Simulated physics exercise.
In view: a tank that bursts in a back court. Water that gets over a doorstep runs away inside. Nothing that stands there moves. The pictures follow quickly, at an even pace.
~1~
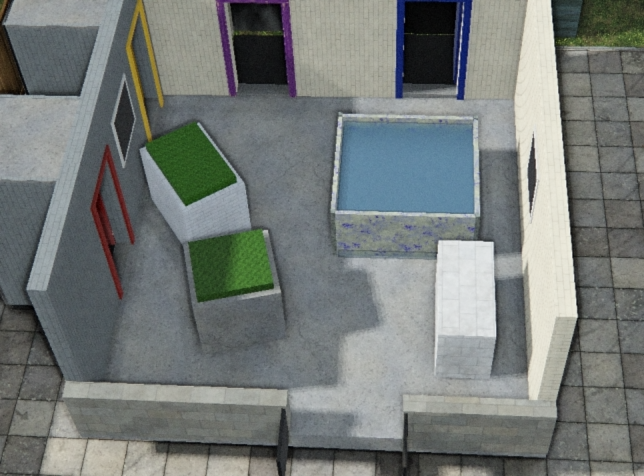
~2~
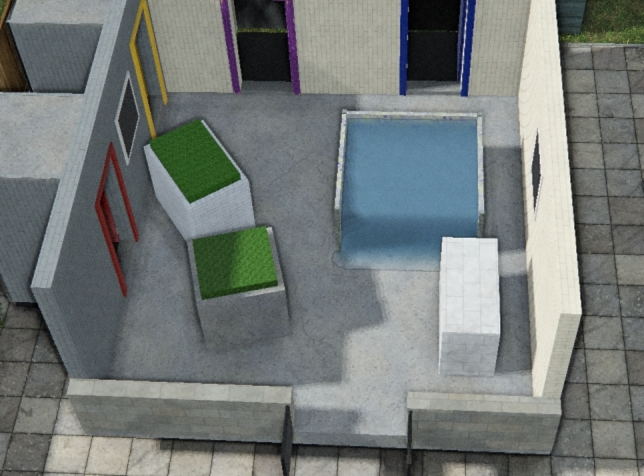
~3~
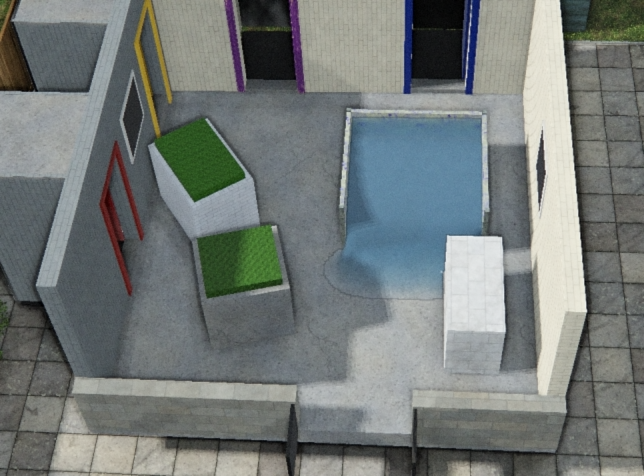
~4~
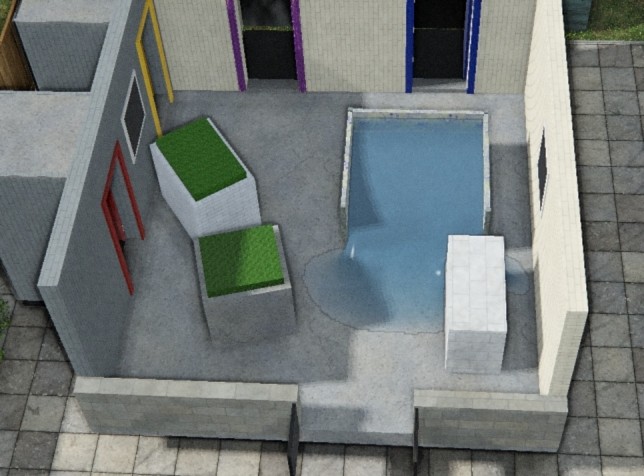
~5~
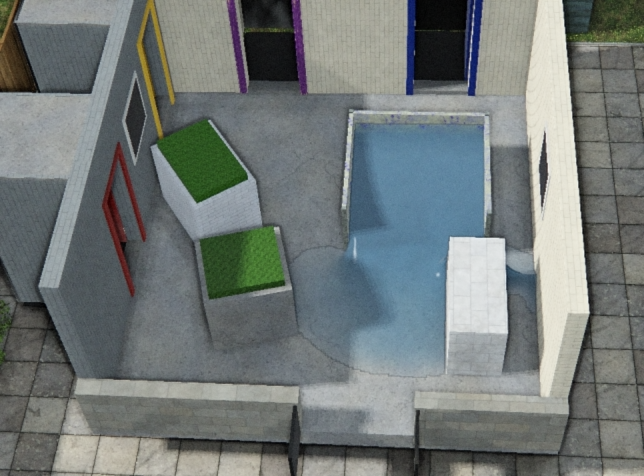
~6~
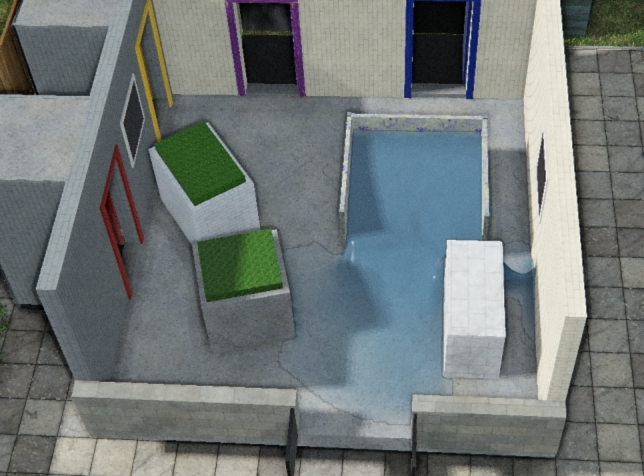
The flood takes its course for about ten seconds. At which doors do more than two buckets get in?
The blue door stays under that; the red door takes more than that; the purple door stays under that; the yellow door stays under that.
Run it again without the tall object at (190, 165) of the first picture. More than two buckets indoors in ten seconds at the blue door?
My reading: The blue door is under.
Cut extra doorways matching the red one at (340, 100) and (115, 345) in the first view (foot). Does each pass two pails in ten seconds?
In that order: Takes less, takes more.
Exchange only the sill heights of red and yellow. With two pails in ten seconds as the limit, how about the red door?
In short: The red one takes less.
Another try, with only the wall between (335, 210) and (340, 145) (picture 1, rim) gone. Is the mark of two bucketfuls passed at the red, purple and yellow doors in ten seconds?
In short: Red door takes more, purple door floods, yellow door passes that mark.
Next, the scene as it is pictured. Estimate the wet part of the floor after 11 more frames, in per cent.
I make it 50 per cent.
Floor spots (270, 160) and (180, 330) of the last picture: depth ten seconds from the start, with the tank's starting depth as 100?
In that order: 4 and 6 per cent.
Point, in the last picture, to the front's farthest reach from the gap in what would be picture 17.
Close to (107, 410).
A moment on, water covers 35 % of the floor; the blue door not reached, the red door not reached, the purple door not reached, the yellow door not reached.
Next, water covers 50 % of the floor; the blue door not reached, the red door not reached, the purple door not reached, the yellow door not reached.
Then, water covers 65 % of the floor; the blue door wet at the sill, nothing in, the red door wet at the sill, nothing in, the purple door not reached, the yellow door not reached.
Later, water covers 95 % of the floor; the blue door wet at the sill, nothing in, the red door under two buckets in, the purple door wet at the sill, nothing in, the yellow door wet at the sill, nothing in.
In the end, water covers 100 % of the floor; the blue door wet at the sill, nothing in, the red door over two buckets in, the purple door under two buckets in, the yellow door wet at the sill, nothing in.
